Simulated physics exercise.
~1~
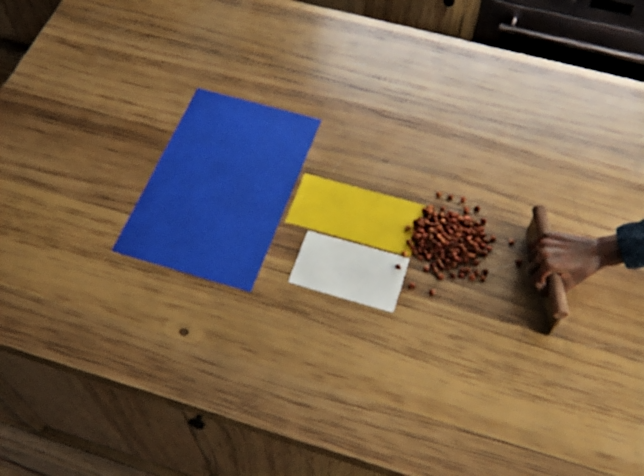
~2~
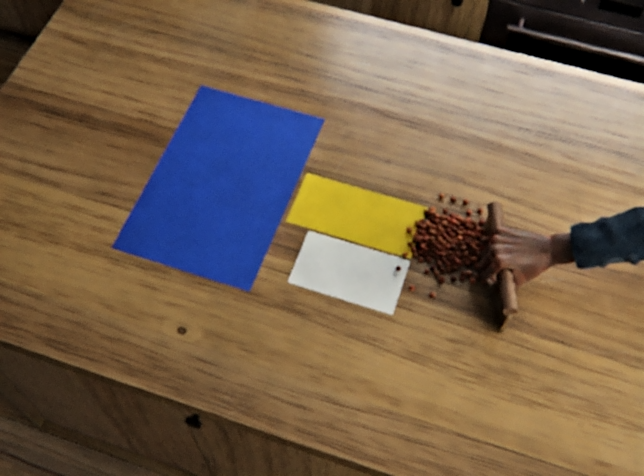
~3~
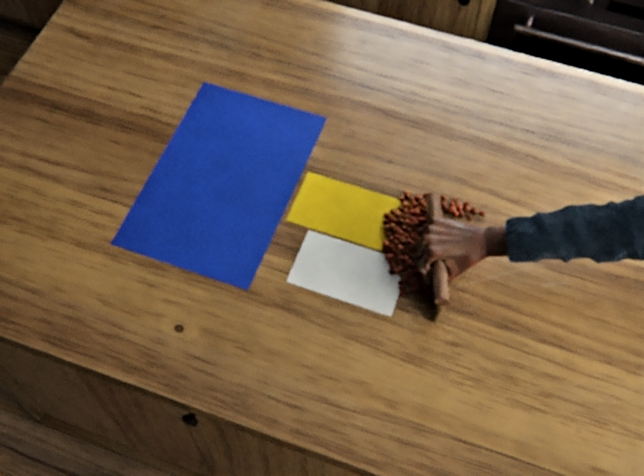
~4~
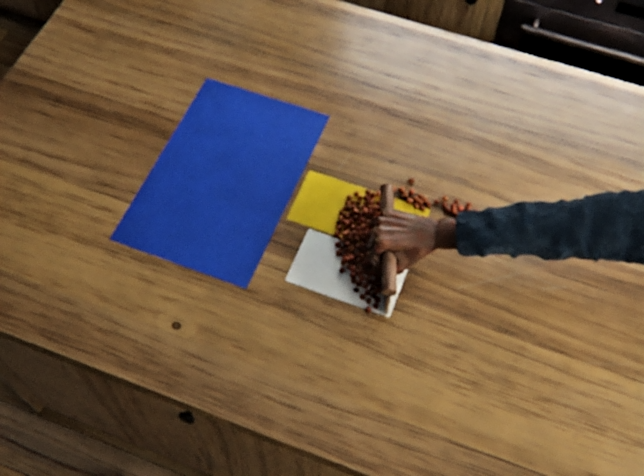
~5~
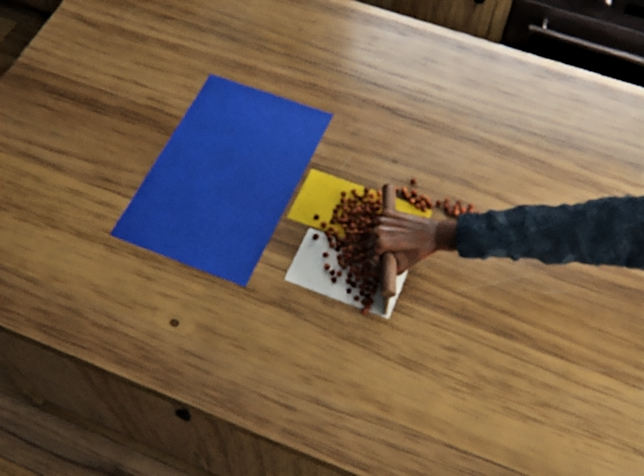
On a wooden counter, a hand scrapes reddish-brown pellets left onto yellow and white mats, then stops.
